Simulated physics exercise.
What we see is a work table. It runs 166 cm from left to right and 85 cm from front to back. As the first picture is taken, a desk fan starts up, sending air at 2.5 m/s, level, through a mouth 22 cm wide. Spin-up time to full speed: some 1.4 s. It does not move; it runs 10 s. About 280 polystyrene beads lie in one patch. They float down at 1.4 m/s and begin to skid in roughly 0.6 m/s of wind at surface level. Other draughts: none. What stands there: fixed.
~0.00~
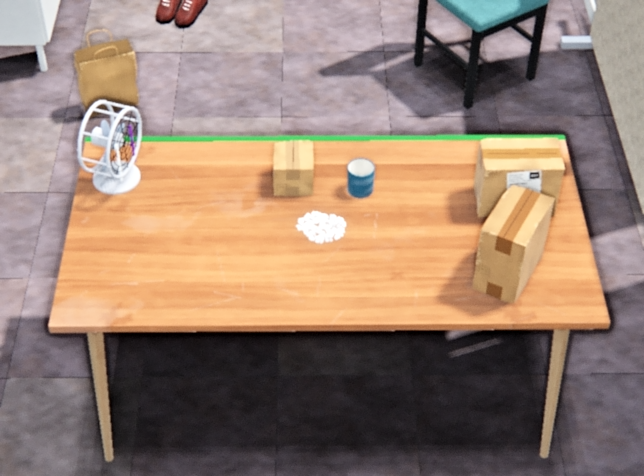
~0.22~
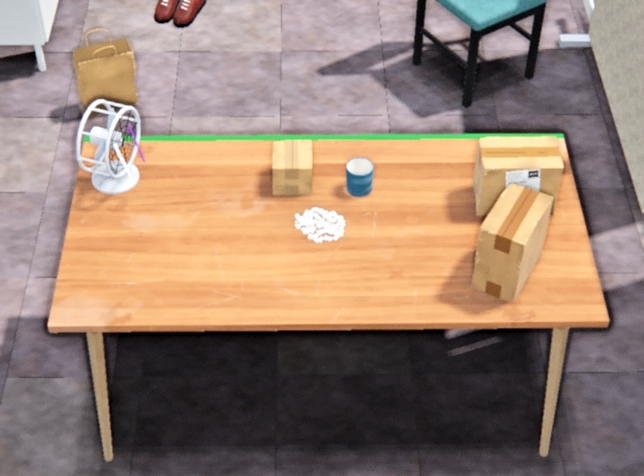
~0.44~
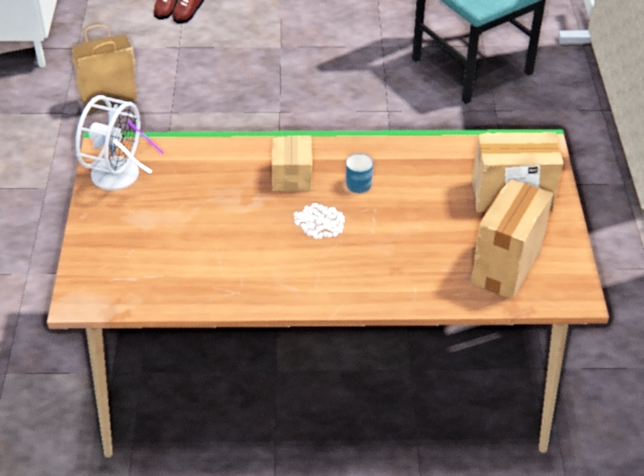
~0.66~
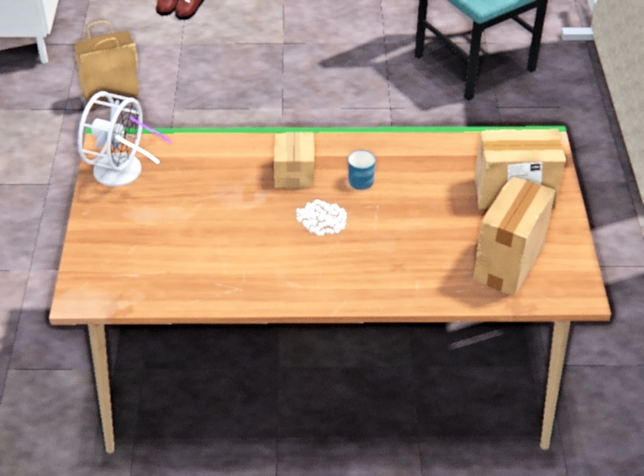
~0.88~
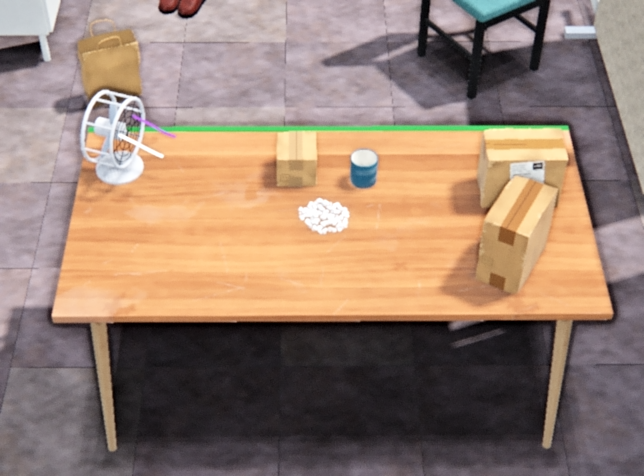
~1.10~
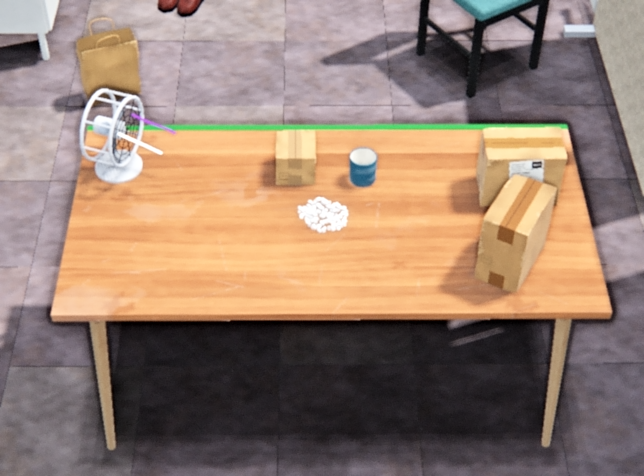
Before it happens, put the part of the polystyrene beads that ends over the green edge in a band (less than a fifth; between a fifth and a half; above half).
The amount is mid-range, fifth to half.
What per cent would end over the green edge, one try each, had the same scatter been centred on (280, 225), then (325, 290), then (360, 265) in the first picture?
Going through the three spots in order, you'd get 15 percent, 0 percent and 0 percent.
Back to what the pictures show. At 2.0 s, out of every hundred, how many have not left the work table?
I'd put it near 100 per cent.
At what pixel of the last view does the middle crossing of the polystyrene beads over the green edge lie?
Close to pixel (456, 125).
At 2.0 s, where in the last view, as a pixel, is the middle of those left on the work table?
Roughly pixel (433, 224).
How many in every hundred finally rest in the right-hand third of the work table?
Roughly 5 %.
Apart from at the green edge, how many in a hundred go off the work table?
Estimate: Close to 60 per cent.
After 2.0 s the count stands so, 0 % are over the green edge; the middle of those still in play is near (431, 229).
After 3.2 s the count stands so, 28 % are over the green edge.
After 5.5 s the count stands so, 31 % are over the green edge.
After 10.0 s, at the end, 31 % are over the green edge.
